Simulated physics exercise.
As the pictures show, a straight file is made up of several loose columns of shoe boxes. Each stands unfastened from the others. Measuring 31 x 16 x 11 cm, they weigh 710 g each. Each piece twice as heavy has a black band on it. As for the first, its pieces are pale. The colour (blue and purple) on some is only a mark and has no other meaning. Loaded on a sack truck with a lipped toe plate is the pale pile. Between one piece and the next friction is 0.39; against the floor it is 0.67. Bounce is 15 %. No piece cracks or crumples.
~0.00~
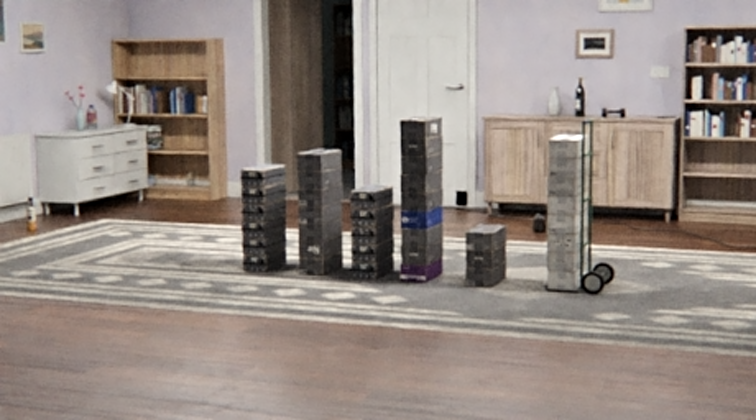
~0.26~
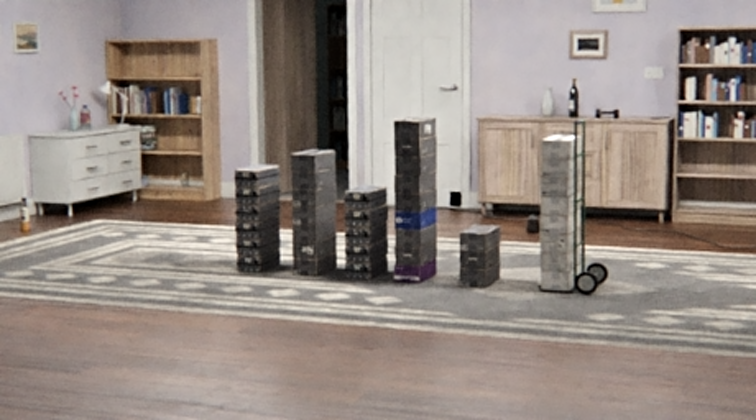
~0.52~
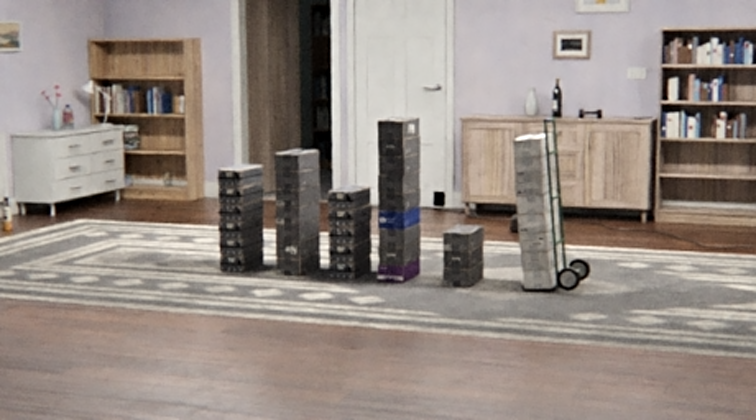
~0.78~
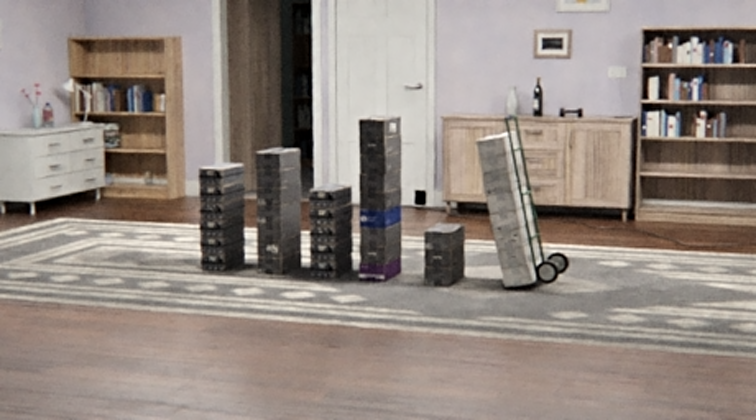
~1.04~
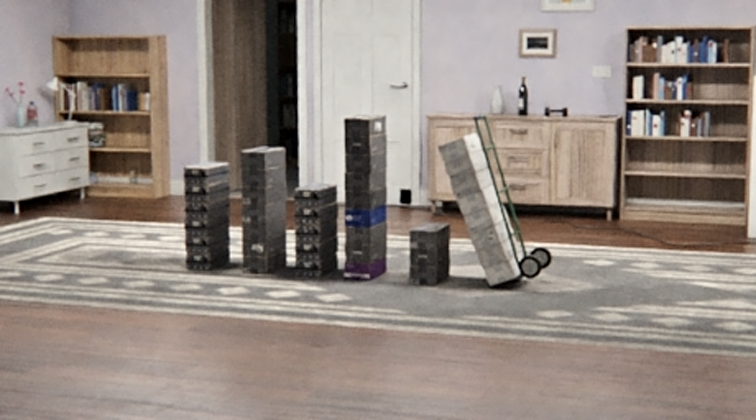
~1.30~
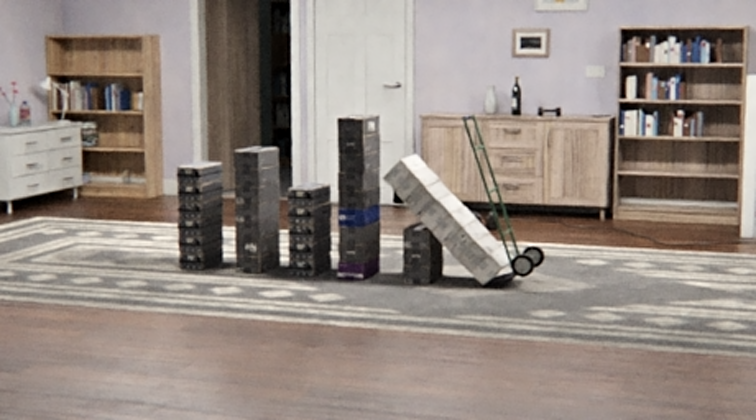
In a lilac-walled room with bookcases, a sideboard and a white door, the view looks across a patterned rug on a wooden floor. Five dark box columns of differing heights stand in a row, the tallest banded blue and purple, with a pale stack on a wheeled hand truck at right. The camera pans slightly right as the truck tilts leftward and the pale stack leans farther, separating from its frame over the shortest column.
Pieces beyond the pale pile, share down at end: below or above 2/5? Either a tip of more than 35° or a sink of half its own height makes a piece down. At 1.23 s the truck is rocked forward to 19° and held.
Below 2/5.
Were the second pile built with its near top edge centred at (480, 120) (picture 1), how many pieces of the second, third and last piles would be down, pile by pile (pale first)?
Pile by pile that makes second 9, third 8, last 6.
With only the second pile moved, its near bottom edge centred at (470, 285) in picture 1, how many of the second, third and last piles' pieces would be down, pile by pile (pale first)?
Second 0; third 0; last 0.
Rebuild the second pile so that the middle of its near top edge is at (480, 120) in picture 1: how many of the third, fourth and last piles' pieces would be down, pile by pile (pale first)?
Counts down - third: 8; fourth: 5; last: 6.
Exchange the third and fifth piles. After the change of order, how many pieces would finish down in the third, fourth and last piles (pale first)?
After the swap, the third pile would have 0 down, the fourth 0 and the last 0.
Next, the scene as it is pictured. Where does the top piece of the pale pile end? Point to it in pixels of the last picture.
Look for the top piece around pixel (384, 201).
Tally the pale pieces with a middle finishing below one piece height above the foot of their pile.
3 pieces, pale ones.
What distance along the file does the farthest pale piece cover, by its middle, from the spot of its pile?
Distance: Near 75 cm.
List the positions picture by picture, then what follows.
In the first picture (pixels give the middle of a visible side; the camera pans a little), truck frame (583, 157) 0° forward; purple box (413, 274); blue box (413, 220); none of the others has stirred.
Truck frame (576, 157) 1° forward; blue box (407, 221), in the second picture.
Truck frame (548, 154) 5° forward, top of the pale pile leaning 5°; blue box (391, 220); none of the others has stirred, in the third picture.
Truck frame (513, 151) 12° forward, top of the pale pile leaning 12°; blue box (372, 219); none of the others has stirred, in the fourth picture.
Truck frame (485, 150) 17° forward, top of the pale pile leaning 21°; blue box (357, 218); none of the others has stirred, in the fifth picture.
Truck frame (474, 150) 19° forward, top of the pale pile leaning 45°; blue box (351, 218); purple box (350, 272); none of the others has stirred, in the sixth picture.
After 1.36 s, 8 of the pale pile down; none of the 30 other boxes down, 1 disturbed.
After 1.40 s, 8 of the pale pile down; none of the 30 other boxes down, 2 disturbed.
After 1.48 s, 8 of the pale pile down; none of the 30 other boxes down, 8 disturbed; blue box 11 mm from its place.
After 1.78 s, 8 of the pale pile down; none of the 30 other boxes down, 3 disturbed.
In the end (2.3 s), 8 of the pale pile down; none of the 30 other boxes down, 6 disturbed; blue box unmoved; purple box unmoved. That is 0 per cent. From the last view, middles, blue box near (358, 214), purple box near (359, 267).
